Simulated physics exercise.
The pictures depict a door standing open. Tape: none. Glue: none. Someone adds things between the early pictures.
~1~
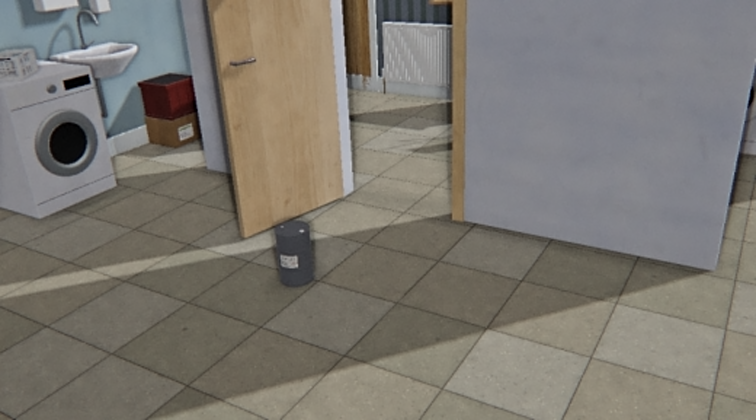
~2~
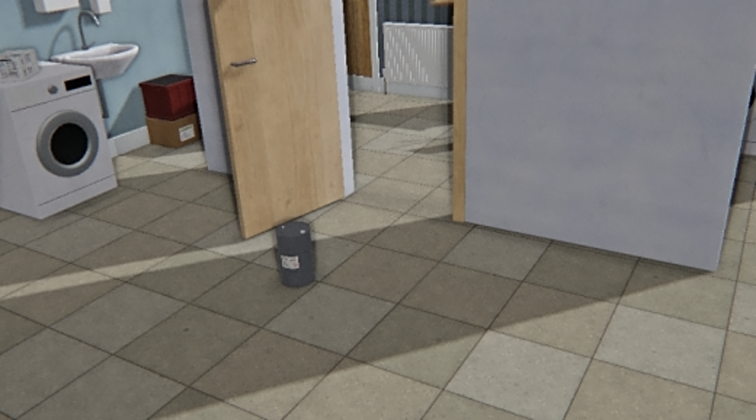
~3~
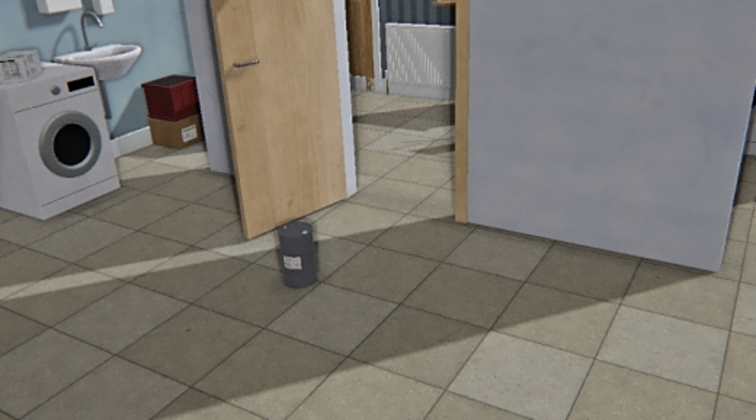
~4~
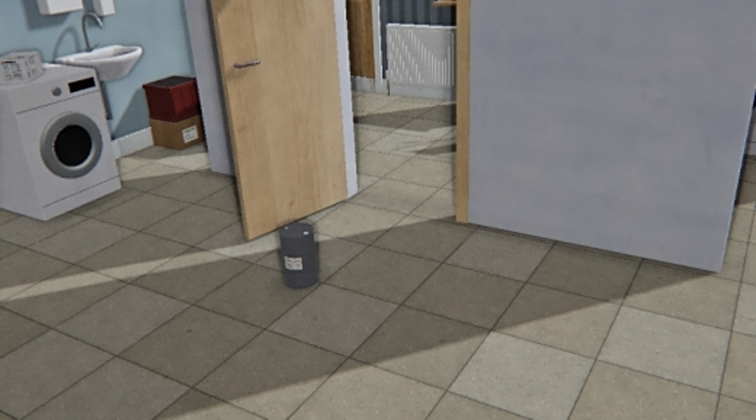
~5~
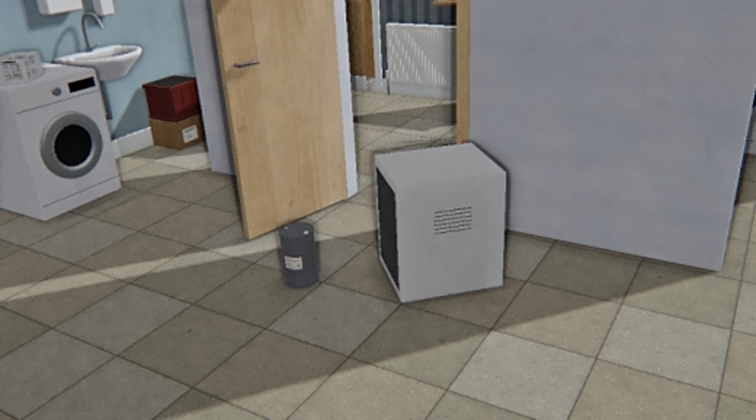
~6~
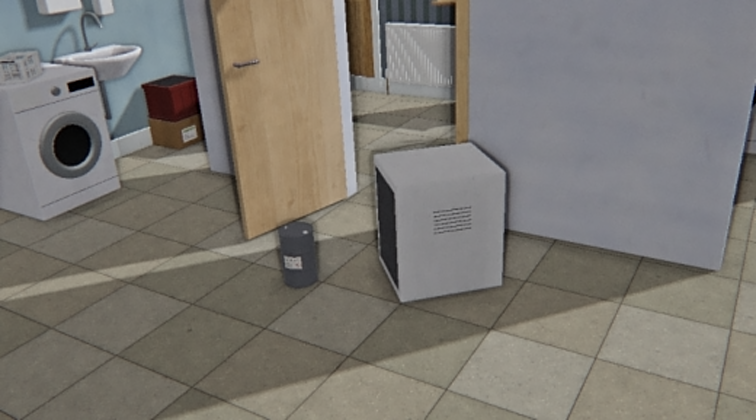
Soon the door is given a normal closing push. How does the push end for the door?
My prediction is that the door will travel its full swing.
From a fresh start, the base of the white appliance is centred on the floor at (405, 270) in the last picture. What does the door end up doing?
Then it swings home.
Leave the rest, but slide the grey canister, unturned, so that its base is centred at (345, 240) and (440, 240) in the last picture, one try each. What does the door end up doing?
In order, the door is hindered, then swings completely to.
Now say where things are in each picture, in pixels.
Door wide open and still; grey canister (295, 254), in the first frame.
Door wide open and still; grey canister (296, 254), in the second frame.
Door wide open and still; grey canister (298, 255), in the third frame.
Door wide open and still; grey canister (299, 256), in the fourth frame.
Door wide open and still; grey canister (299, 255), in the fifth frame.
Door wide open and still; white appliance (437, 220); grey canister (298, 255), in the sixth frame.
Then, 0.70 s later than the last frame, door at 89°.
Then, 1.40 s later than the last frame, door at 60°.
Then, 2.00 s later than the last frame, door at 35°.
Then, 2.50 s later than the last frame, door at 14°.
When it is over, door at 0°; both as before. End places, in pixels of the last picture, white appliance near (437, 220).
